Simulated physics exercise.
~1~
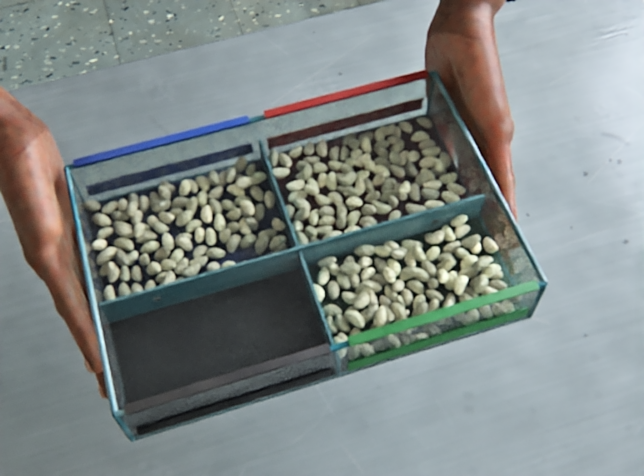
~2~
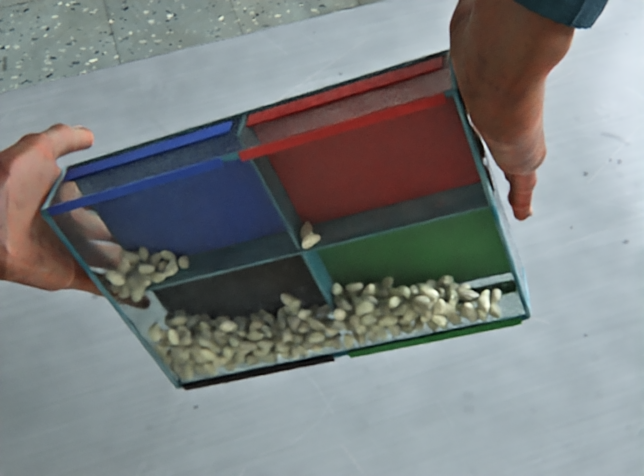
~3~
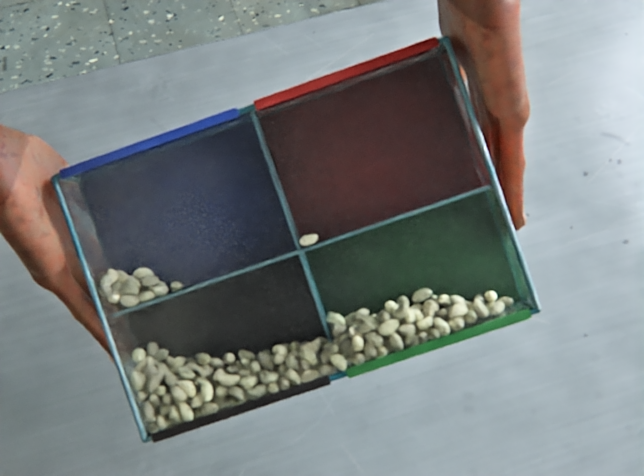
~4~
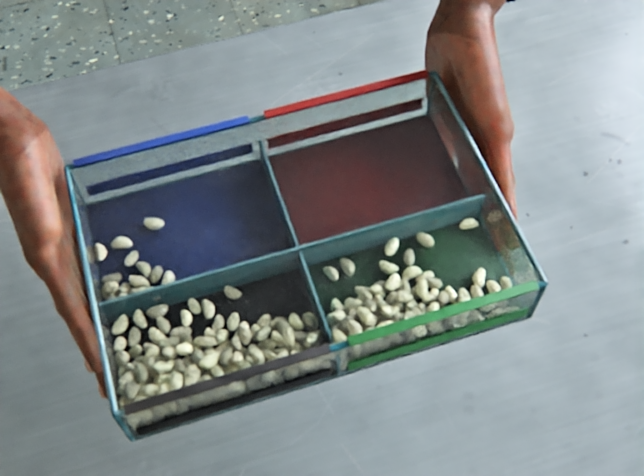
White beans in a four-section clear box sliding toward the black and green sections as two hands tilt it and level it.
